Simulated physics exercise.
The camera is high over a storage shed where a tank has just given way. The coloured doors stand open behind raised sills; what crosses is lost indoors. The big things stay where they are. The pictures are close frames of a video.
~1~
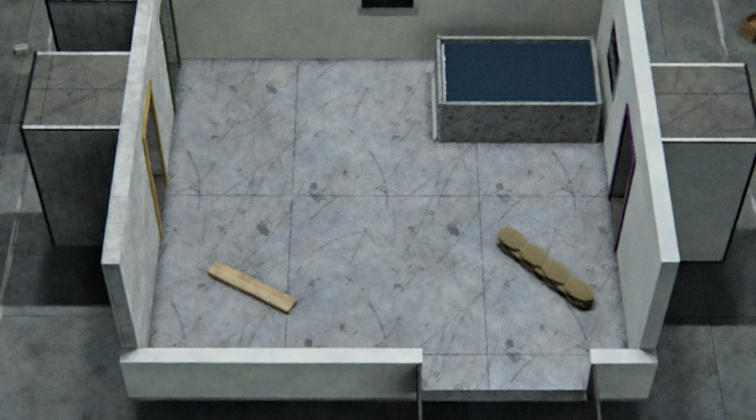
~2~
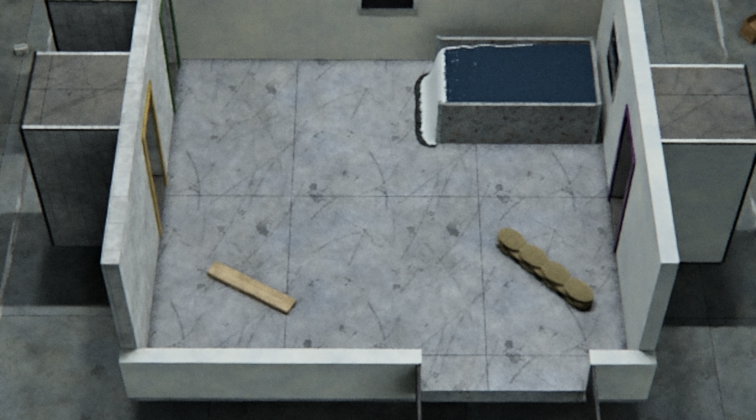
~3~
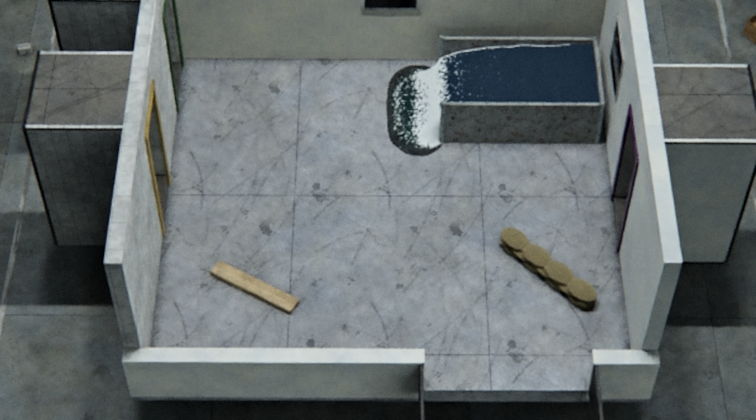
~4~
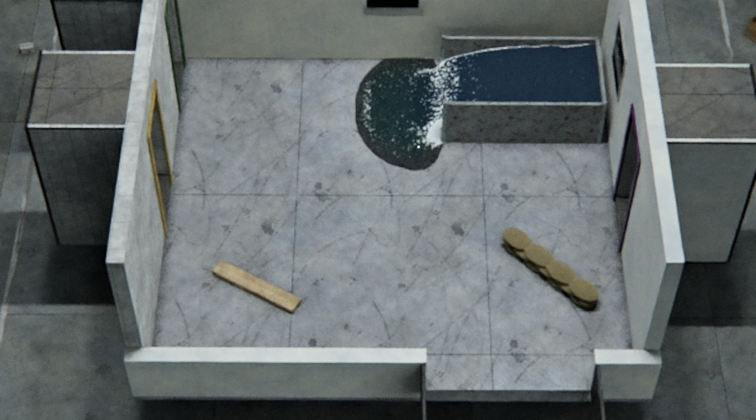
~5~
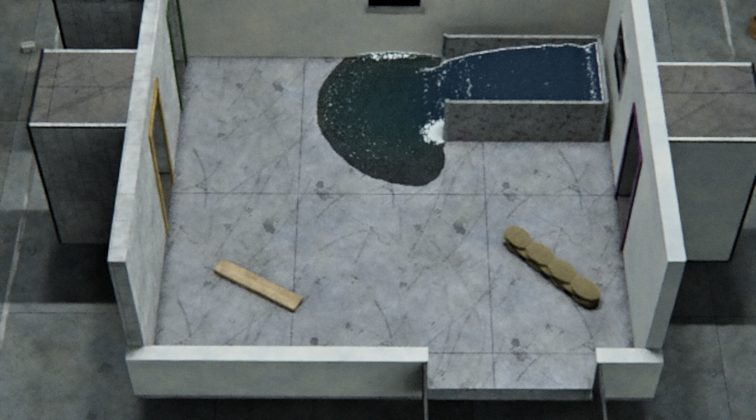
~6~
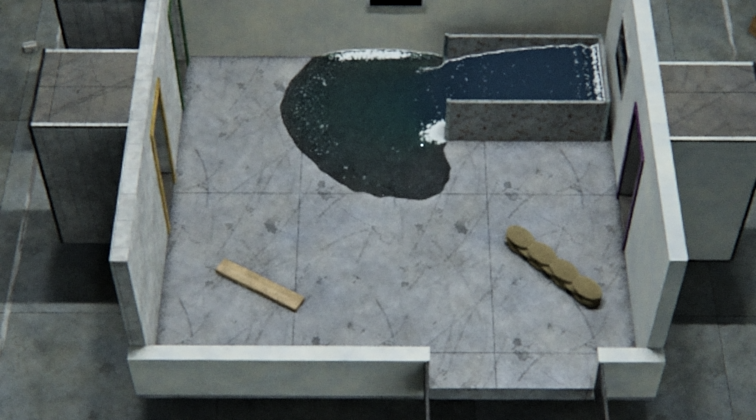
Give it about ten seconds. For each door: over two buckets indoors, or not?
The yellow door holds within the limit; the green door floods; the purple door holds within the limit.
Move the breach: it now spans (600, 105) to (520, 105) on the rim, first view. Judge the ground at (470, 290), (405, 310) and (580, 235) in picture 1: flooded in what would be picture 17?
In that order: Flooded, flooded, flooded.
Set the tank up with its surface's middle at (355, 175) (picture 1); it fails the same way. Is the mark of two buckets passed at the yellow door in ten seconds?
Then: Yellow door is over.
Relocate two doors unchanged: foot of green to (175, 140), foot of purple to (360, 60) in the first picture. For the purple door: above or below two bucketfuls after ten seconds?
Purple floods.
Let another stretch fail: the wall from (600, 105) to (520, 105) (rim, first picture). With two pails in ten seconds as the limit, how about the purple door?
My reading: Purple goes over.
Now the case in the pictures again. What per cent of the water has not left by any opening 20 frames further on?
Some 88 per cent.
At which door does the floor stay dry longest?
It is the purple door.
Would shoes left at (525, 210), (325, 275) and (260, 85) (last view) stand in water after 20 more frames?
One after the other: Clear, covered, awash.
A moment on, water covers 35 % of the floor; the yellow door not reached, the green door under two buckets in, the purple door not reached.
Next, water covers 45 % of the floor; the yellow door wet at the sill, nothing in, the green door far over two buckets in, the purple door not reached.
Then, water covers 50 % of the floor; the yellow door wet at the sill, nothing in, the green door far over two buckets in, the purple door not reached.
Later, water covers 70 % of the floor; the yellow door wet at the sill, nothing in, the green door far over two buckets in, the purple door not reached.
In the end, water covers 95 % of the floor; the yellow door wet at the sill, nothing in, the green door far over two buckets in, the purple door wet at the sill, nothing in.
